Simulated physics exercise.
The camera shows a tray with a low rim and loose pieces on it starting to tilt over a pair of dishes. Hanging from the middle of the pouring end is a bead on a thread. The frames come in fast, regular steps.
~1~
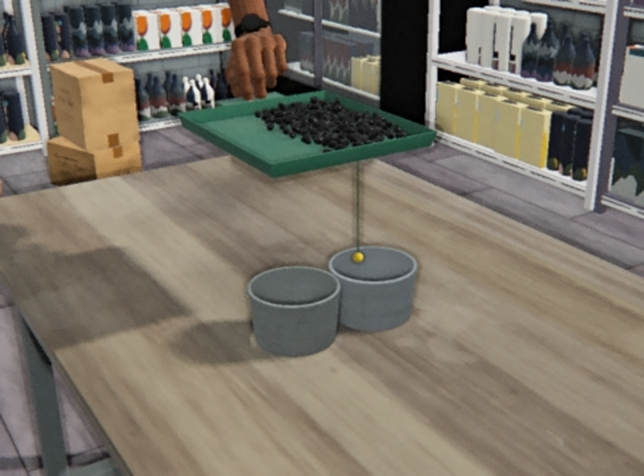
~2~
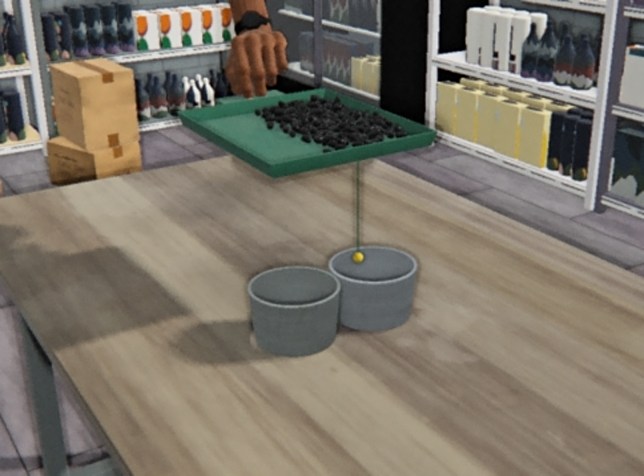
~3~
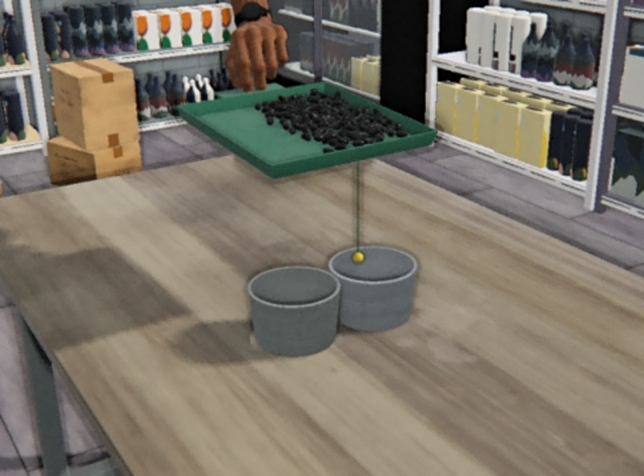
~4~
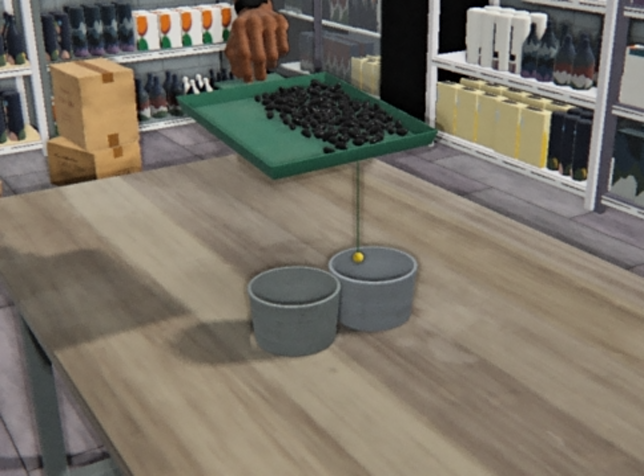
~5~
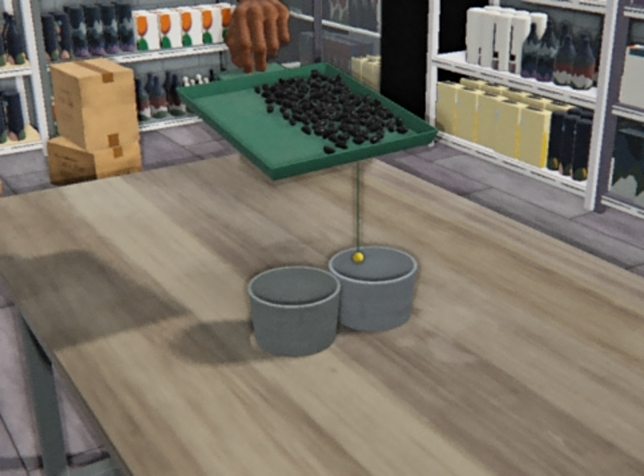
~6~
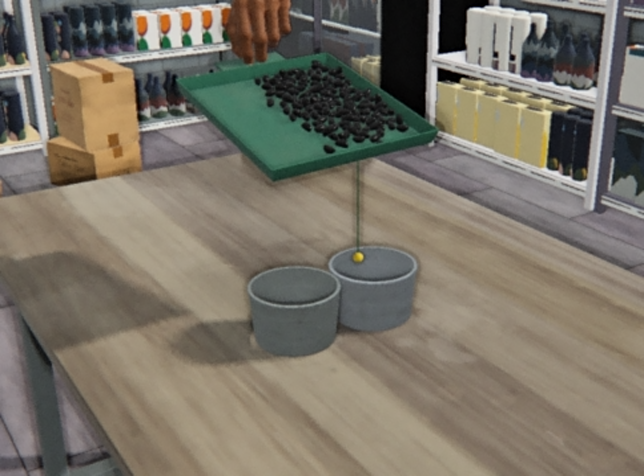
A green tray of small black pieces, with a hand at its far side, starts out level above two gray dishes on a wooden table and gradually tilts slightly toward the viewer, while the yellow bead hangs nearly still.
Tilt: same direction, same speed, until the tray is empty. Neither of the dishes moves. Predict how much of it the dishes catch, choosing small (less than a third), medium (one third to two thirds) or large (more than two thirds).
The catch is small, less than a third.
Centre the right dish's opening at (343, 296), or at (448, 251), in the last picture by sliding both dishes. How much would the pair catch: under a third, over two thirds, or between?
For the first try it's one to two thirds, and for the second it's under a third.
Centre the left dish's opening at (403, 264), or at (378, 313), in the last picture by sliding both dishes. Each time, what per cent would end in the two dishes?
About 0 and 60 per cent respectively.
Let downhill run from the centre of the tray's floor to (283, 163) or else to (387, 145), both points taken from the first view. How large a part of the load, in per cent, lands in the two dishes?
Roughly 70 percent first and 30 percent second.
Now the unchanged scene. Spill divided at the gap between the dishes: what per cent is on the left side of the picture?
About 20 percent of the spill.
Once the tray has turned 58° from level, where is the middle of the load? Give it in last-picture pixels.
Near (354, 115).
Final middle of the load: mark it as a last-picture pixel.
Somewhere close to (354, 356) in the last picture.
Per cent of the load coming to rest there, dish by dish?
In per cent, left near 20 and right near 0.
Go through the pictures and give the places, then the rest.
The first picture shows corners of the pouring end at (273, 162) and (432, 131), level; middle of the load at (330, 126), black beans; left dish at (318, 324); right dish at (397, 300); bead on its thread at (358, 257).
The second picture shows corners of the pouring end at (273, 162) and (432, 131), level; middle of the load at (330, 125).
The third picture shows corners of the pouring end at (273, 163) and (432, 130), tipped barely, lowest at the left corner; middle of the load at (331, 121).
The fourth picture shows corners of the pouring end at (273, 164) and (433, 130), tipped a little, lowest at the left corner; middle of the load at (331, 116).
The fifth picture shows corners of the pouring end at (274, 166) and (433, 129), tipped a little, lowest at the left corner; middle of the load at (331, 111).
The sixth picture shows corners of the pouring end at (274, 167) and (434, 129), tipped a little, lowest at the left corner; middle of the load at (331, 106); left dish at (318, 324); right dish at (397, 300).
Soon after the last picture, tray tipped steeply; nearly all on the tray; a stray few in the air.
A little later, tray tipped right over; nearly all on the tray; a stray few in the left dish; a small part outside both; a stray few in the air.
Later still, tray tipped past a quarter turn; about a quarter in the left dish; a stray few in the right dish; most outside both.
At rest, tray tipped past a quarter turn; about a quarter in the left dish; a stray few in the right dish; most outside both.
